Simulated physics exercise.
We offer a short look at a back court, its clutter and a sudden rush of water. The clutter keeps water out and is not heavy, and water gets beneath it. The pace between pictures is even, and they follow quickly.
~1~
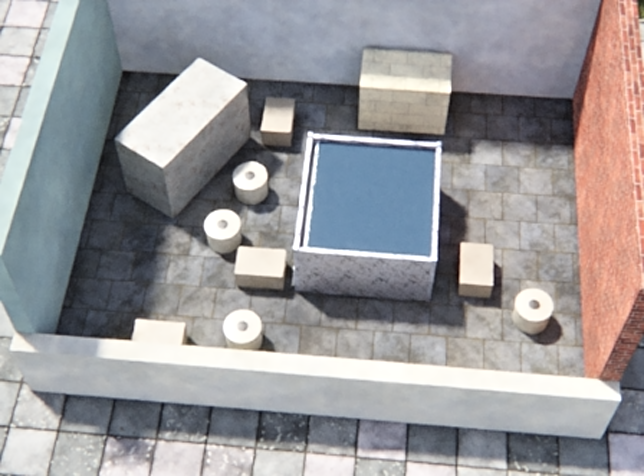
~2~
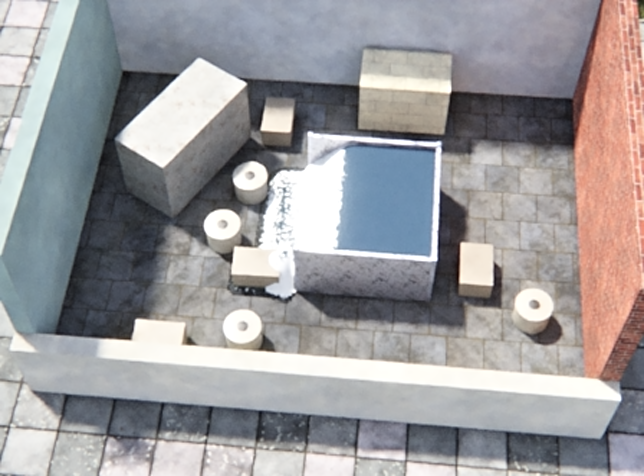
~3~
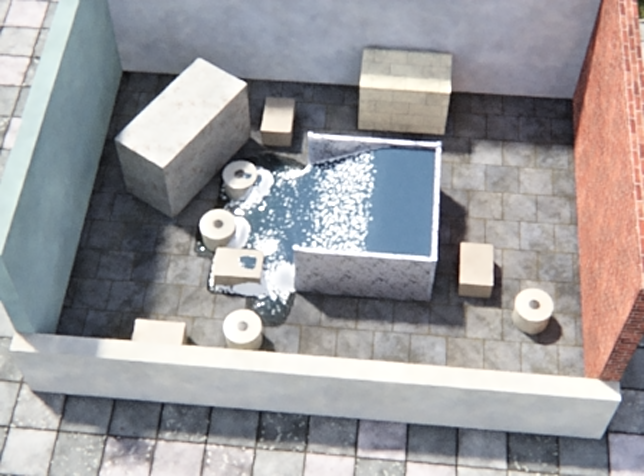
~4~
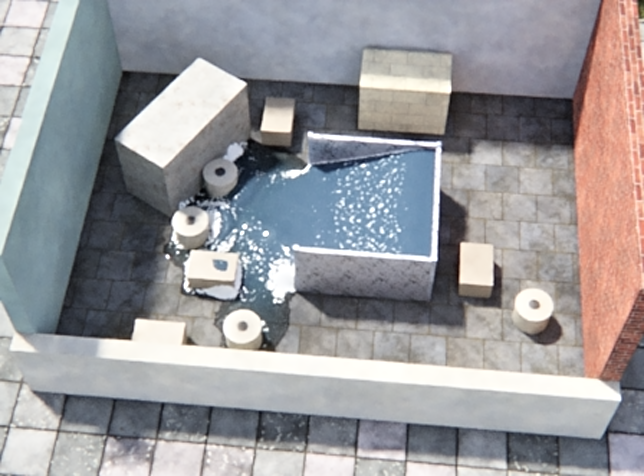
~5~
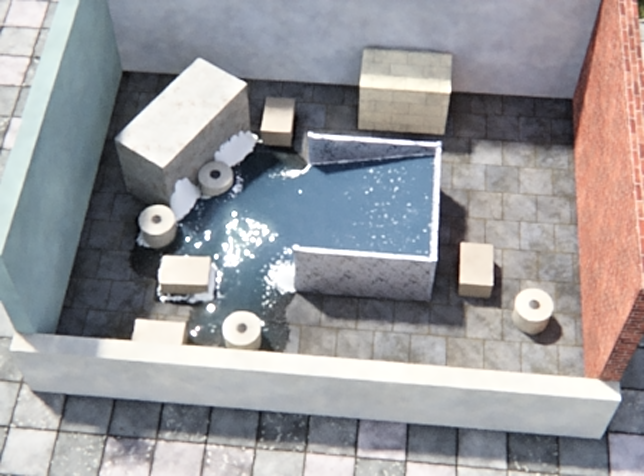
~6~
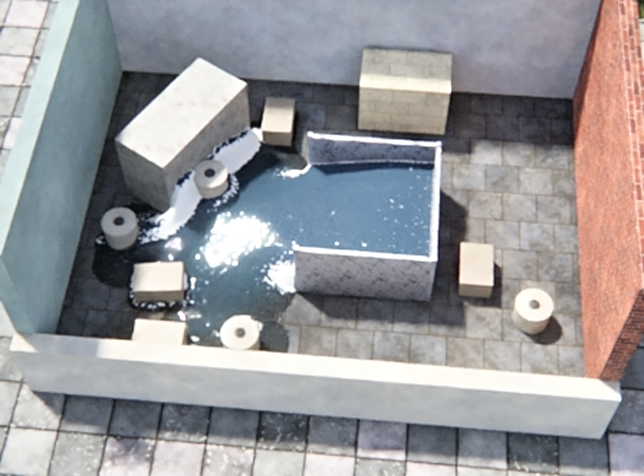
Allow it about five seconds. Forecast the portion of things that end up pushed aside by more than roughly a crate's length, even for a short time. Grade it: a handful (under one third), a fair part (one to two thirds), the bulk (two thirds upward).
The bulk.
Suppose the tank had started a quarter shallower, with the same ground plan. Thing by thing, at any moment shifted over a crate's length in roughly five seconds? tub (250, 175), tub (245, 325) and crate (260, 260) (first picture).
In the order you named them: Went past the threshold, went past the threshold, went past the threshold.
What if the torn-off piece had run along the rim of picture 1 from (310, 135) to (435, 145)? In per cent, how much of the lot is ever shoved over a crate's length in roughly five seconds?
Near 40 %.
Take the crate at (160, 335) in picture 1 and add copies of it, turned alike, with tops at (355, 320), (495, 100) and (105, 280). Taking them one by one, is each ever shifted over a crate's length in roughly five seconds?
The first travels far, the second sits tight, the third travels far.
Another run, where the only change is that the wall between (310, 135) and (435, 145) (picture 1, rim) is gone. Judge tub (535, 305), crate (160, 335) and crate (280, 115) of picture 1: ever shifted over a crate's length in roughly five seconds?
Taking them in order, covered the distance, covered the distance, covered the distance.
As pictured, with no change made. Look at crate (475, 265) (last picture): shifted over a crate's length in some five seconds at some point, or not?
Looks like less than that to me.
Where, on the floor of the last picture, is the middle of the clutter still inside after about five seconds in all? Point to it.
Mean position: Approx. (373, 278) px.
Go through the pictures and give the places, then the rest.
The first picture shows a tub at (223, 224), on the bottom; a crate at (261, 262) rests on the ground; 0 of 8 have shifted.
The second picture shows a tub at (223, 224) rests on the ground; a crate at (257, 261), on the bottom, close to its start; 0 of 8 have shifted.
The third picture shows a tub at (218, 224) rests on the ground, close to its start; a crate at (239, 262) rests on the ground, close to its start; 3 of 8 have shifted.
The fourth picture shows a tub at (190, 221), on the bottom, a stride from its start; a crate at (213, 265) rests on the ground, a stride from its start; 3 of 8 have shifted.
The fifth picture shows a tub at (157, 220) rests on the ground, a stride from its start; a crate at (185, 270), on the bottom, a stride from its start; 3 of 8 have shifted.
The sixth picture shows a tub at (119, 222) rests on the ground, a stride from its start; a crate at (158, 276), on the bottom, a stride from its start; 4 of 8 have shifted.
A moment on, 3 of 8 are well off their spots; 2 afloat.
Next, 4 of 8 are well off their spots; 2 afloat.
Later, 6 of 8 are well off their spots; 3 afloat.
In the end, 7 of 8 are well off their spots, and 7 have been at some point; 3 afloat.
